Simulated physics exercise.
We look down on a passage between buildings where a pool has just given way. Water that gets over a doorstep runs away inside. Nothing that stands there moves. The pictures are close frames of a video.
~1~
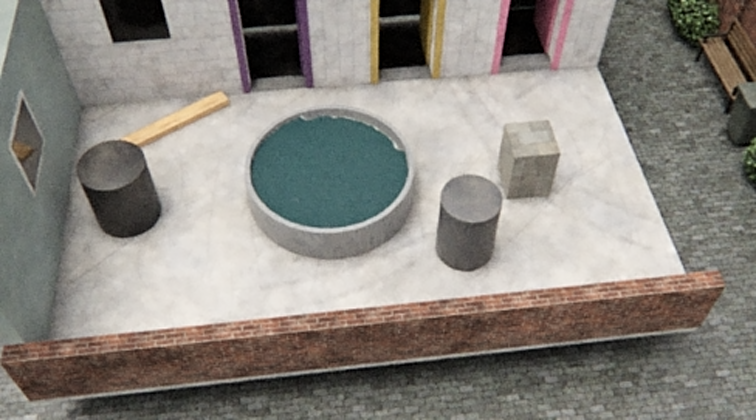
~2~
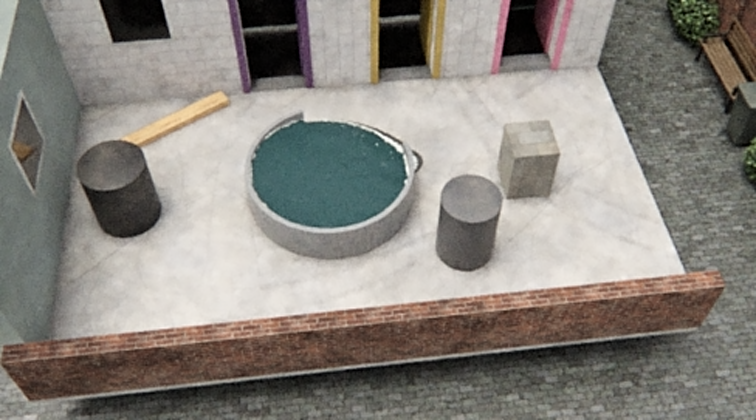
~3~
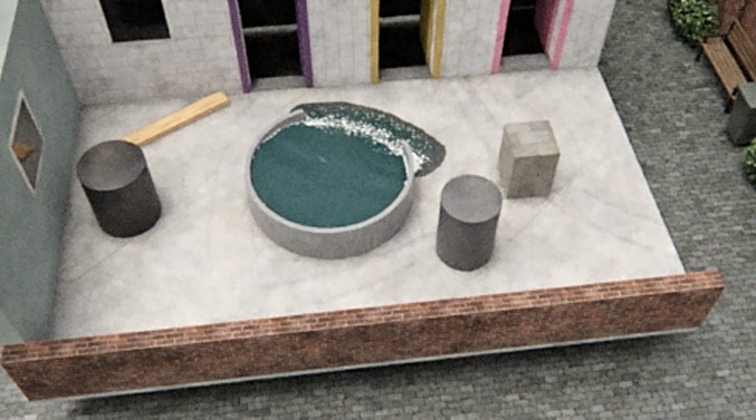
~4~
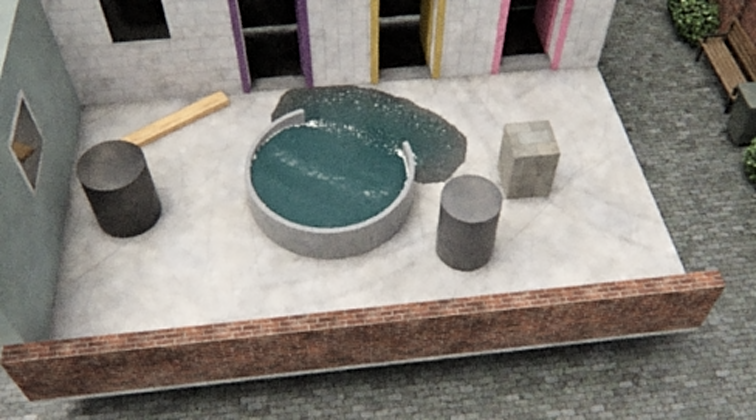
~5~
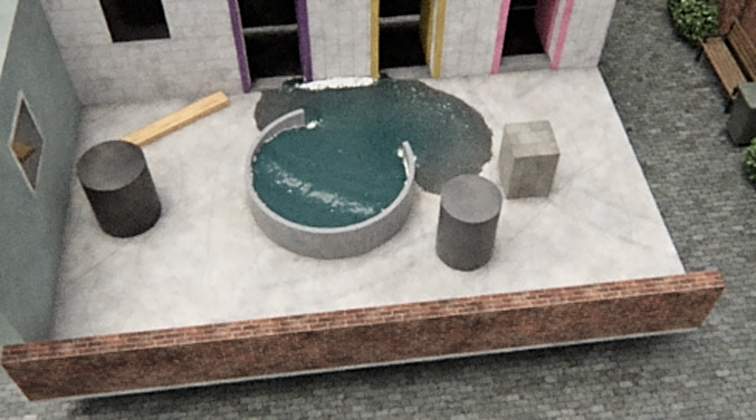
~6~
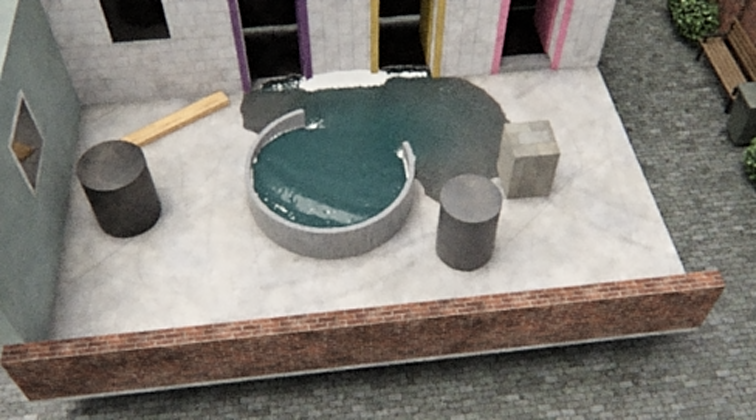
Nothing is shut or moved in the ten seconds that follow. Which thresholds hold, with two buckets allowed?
The purple door floods; the pink door holds within the limit; the yellow door floods.
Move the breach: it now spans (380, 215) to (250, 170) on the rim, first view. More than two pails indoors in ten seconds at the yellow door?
One by one: Yellow door keeps below it.
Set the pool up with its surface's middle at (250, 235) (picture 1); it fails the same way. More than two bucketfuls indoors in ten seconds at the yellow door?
In short: The yellow one takes more.
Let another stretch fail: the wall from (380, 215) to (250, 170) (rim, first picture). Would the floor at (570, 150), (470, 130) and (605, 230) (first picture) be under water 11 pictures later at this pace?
In that order: No water, not flooded, dry.
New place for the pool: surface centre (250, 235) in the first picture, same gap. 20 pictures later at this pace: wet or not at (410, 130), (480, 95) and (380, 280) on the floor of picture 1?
One after the other: Wet, flooded, dry.
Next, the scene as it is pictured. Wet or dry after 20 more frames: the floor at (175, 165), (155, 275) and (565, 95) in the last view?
In turn: Awash, free of water, flooded.
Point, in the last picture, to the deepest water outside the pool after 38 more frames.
Near (406, 80).
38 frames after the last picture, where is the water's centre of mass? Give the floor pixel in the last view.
Roughly at (346, 149).
A moment on, water covers 25 % of the floor; the purple door under two buckets in, the pink door wet at the sill, nothing in, the yellow door over two buckets in.
Next, water covers 30 % of the floor; the purple door over two buckets in, the pink door wet at the sill, nothing in, the yellow door far over two buckets in.
Then, water covers 40 % of the floor; the purple door over two buckets in, the pink door wet at the sill, nothing in, the yellow door far over two buckets in.
Later, water covers 50 % of the floor; the purple door over two buckets in, the pink door wet at the sill, nothing in, the yellow door far over two buckets in.
In the end, water covers 60 % of the floor; the purple door over two buckets in, the pink door wet at the sill, nothing in, the yellow door far over two buckets in.
